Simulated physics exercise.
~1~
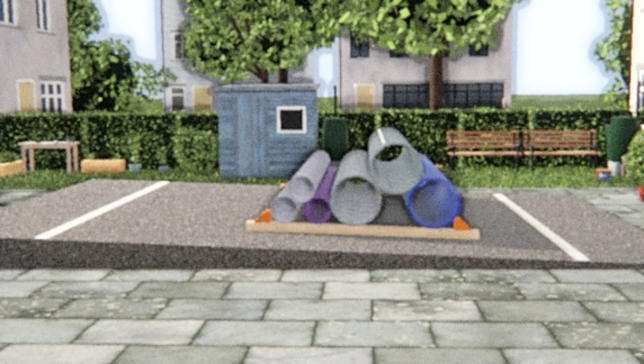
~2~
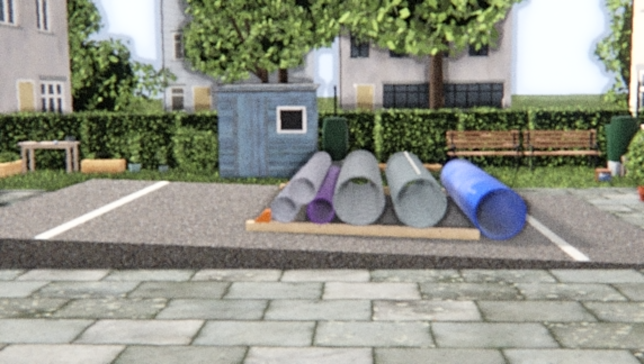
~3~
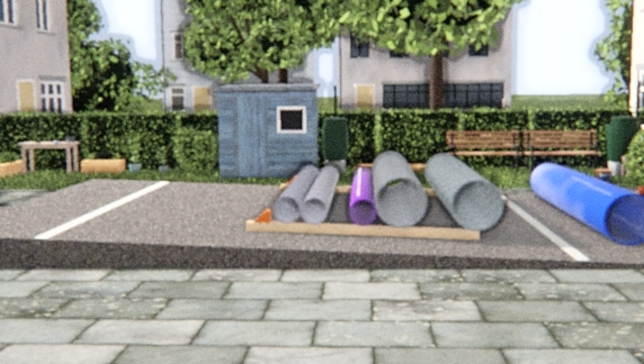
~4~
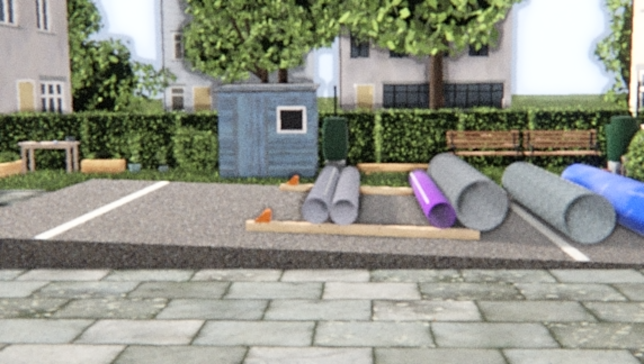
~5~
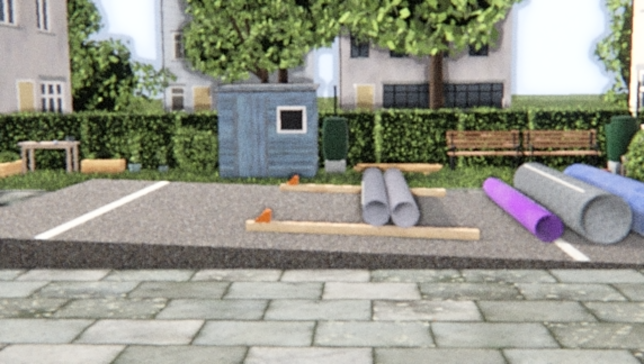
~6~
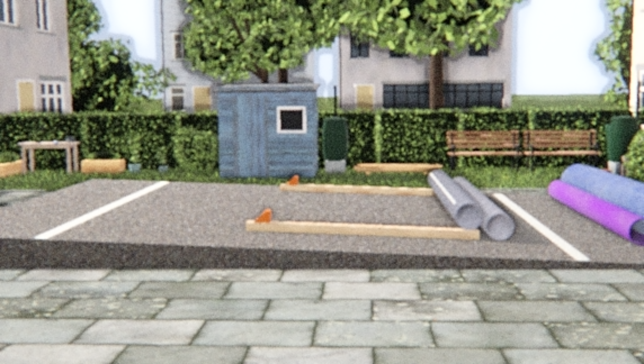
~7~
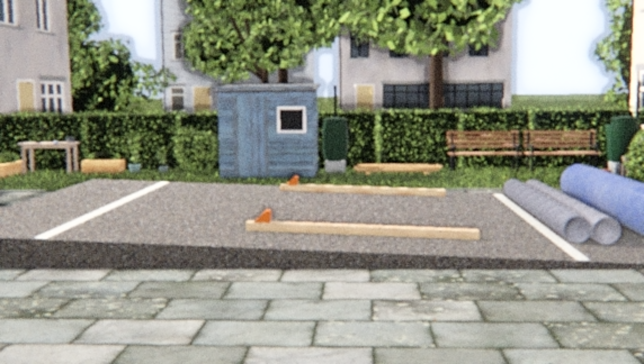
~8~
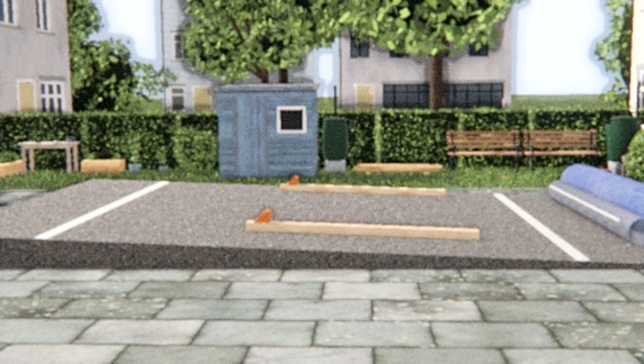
A gravel pad with a white line toward each side lies beyond grey paving, seen from the front, with a blue shed, a hedge and benches behind. Steel pipes, mostly grey with one blue at right and one purple lower left, are stacked on two wooden bearers between orange chocks. The right chock goes and the stack slumps into a row. The blue pipe rolls right over the line first, grey ones follow, then the purple, and lastly two slim grey pipes. The bearers end empty, with every pipe past the right line and the blue one still visible at the edge.
